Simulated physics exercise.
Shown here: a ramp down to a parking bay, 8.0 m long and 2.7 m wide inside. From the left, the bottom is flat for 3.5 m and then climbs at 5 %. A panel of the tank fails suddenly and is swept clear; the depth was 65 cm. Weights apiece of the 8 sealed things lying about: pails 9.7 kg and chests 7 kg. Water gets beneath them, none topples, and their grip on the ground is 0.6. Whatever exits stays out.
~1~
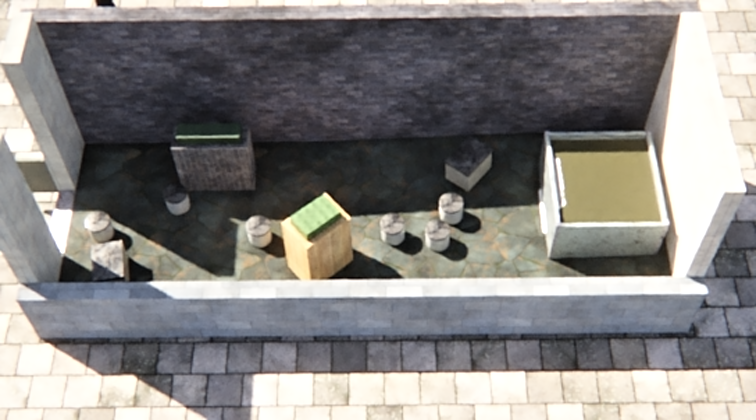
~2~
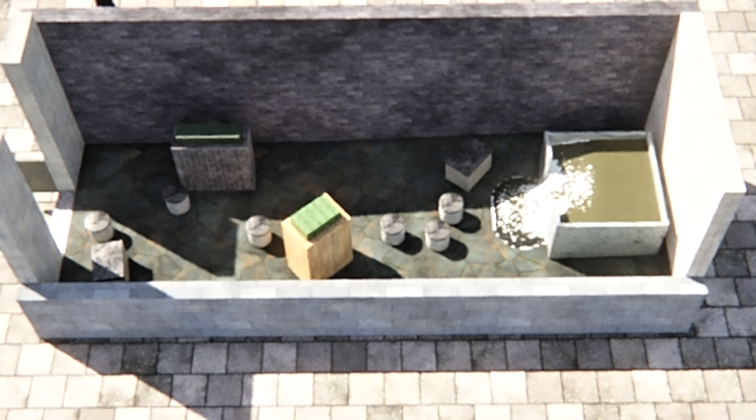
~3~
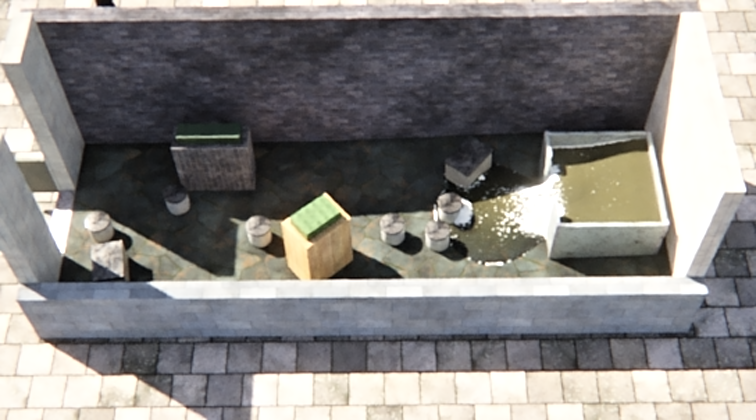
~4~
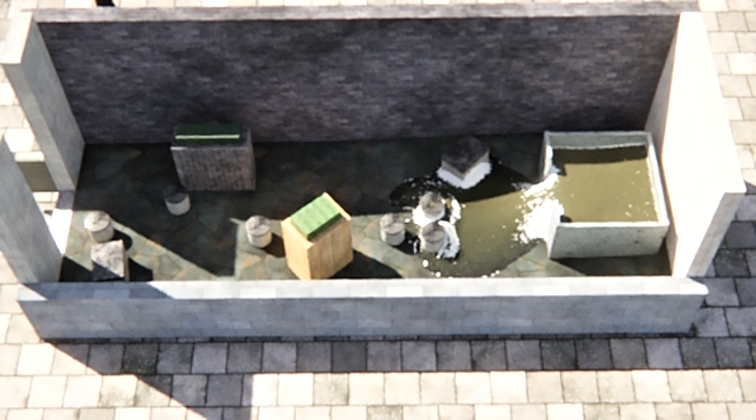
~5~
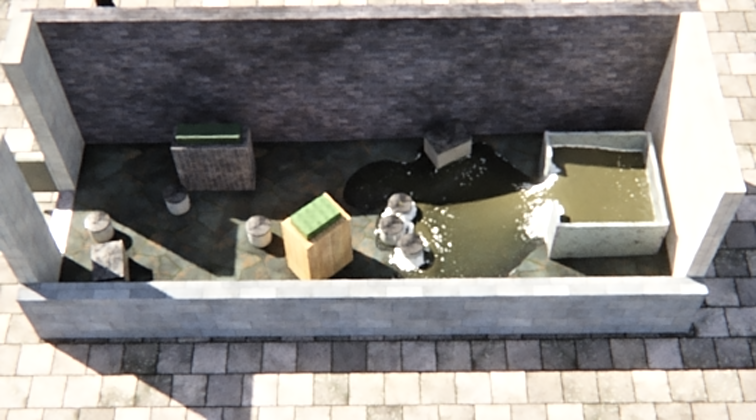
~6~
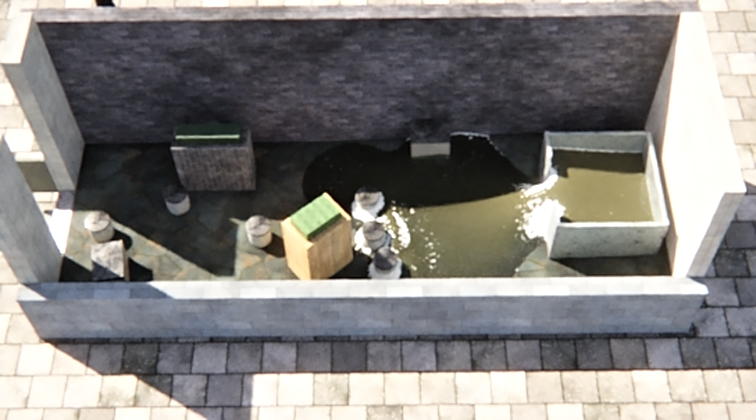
In a walled bay, murky water bursts from a tank and pushes pails to the left.
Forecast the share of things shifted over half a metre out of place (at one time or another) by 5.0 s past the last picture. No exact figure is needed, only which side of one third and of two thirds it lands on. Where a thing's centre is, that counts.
I'd say a third or more, yet below two thirds.
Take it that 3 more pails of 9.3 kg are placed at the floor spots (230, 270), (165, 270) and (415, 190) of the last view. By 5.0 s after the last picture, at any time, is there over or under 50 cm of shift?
Item one within the mark, item two within the mark, item three beyond the mark.
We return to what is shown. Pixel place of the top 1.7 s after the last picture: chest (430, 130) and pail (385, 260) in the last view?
Near (270, 136) and (322, 283).
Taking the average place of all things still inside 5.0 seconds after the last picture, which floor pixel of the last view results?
They average out to somewhere around (207, 230).
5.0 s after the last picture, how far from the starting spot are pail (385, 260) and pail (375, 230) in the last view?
Answer, in order asked: 150 cm, 250 cm.
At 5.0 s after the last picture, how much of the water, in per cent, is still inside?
90 % or so.
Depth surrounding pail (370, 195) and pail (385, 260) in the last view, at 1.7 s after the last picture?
First roughly 14 cm, second roughly 15 cm.
Then, 0.4 s after the last picture 4 of 8 are over 50 cm from their spots; 1 afloat.
Then, 1.7 s after the last picture 4 of 8 are over 50 cm from their spots; 2 afloat.
Then, 3.2 s after the last picture 4 of 8 are over 50 cm from their spots; 2 afloat.
Then, 5.0 s after the last picture 4 of 8 are over 50 cm from their spots, and 5 have been at some point; 2 afloat.
